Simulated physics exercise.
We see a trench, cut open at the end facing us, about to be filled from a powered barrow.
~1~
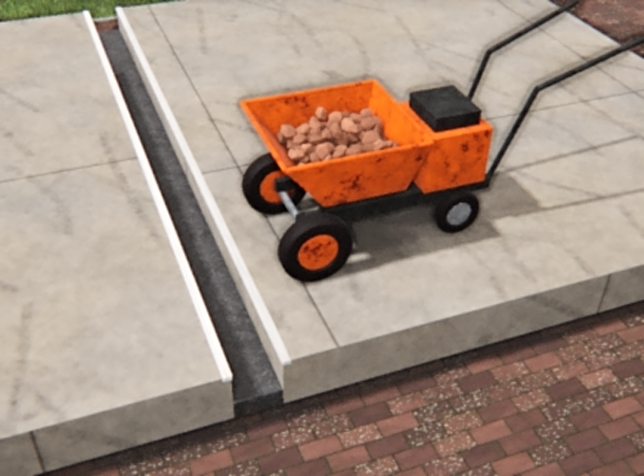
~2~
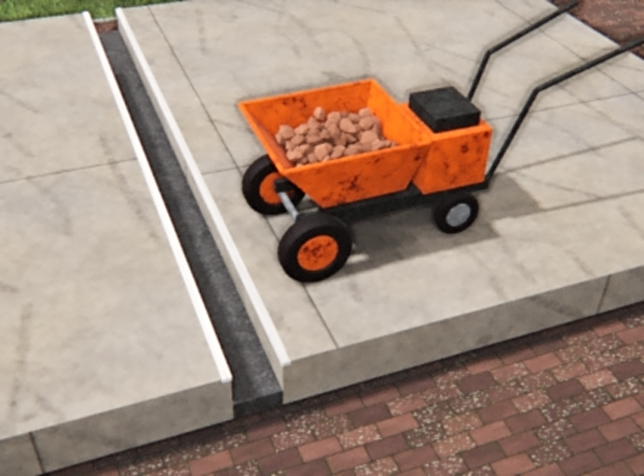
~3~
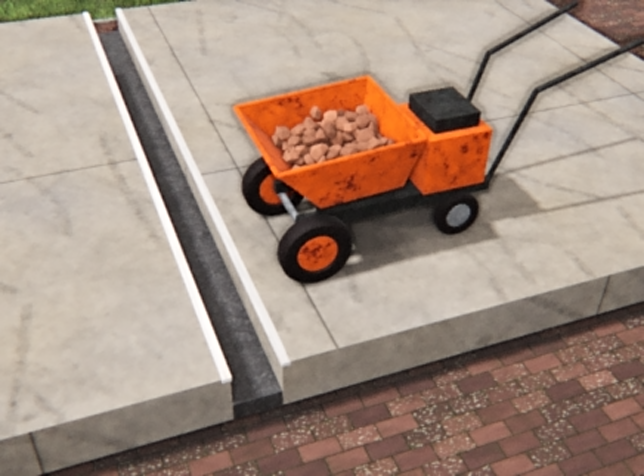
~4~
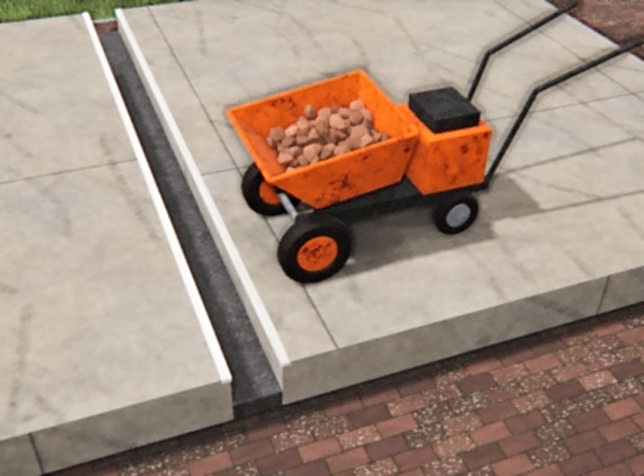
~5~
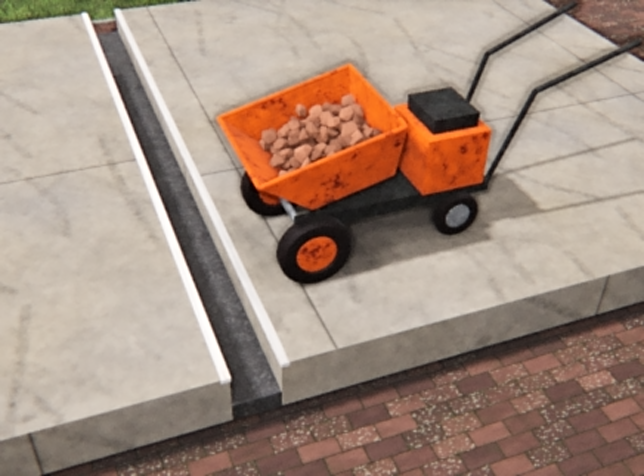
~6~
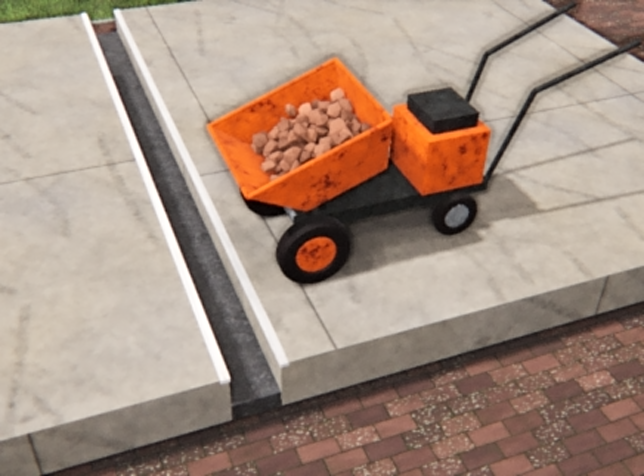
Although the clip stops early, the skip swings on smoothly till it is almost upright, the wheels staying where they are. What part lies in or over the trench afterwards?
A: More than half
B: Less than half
Less than half.
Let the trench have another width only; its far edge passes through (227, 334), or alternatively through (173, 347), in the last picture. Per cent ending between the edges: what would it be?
Roughly 0 % first, 90 % second.
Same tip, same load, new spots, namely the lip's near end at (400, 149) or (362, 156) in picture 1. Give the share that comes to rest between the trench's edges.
First try: 20 per cent; second try: 60 per cent.
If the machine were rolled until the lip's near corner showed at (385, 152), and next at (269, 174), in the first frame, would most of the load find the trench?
Respectively: A smaller portion, a smaller portion.
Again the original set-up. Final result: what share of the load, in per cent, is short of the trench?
About 0 per cent.
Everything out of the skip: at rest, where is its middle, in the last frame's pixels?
Somewhere close to (151, 269) in the last picture.
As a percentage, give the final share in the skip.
All told, it is near 25 percent.
Soon, skip tipped steeply; all in the skip.
A while on, skip tipped right over; most in the skip; a small part in or heaped over the trench; about a quarter beyond it.
Towards the end, skip tipped right over; about a quarter in the skip; a small part in or heaped over the trench; about two thirds beyond it.
Finally, skip tipped right over; about a quarter in the skip; a small part in or heaped over the trench; about two thirds beyond it.
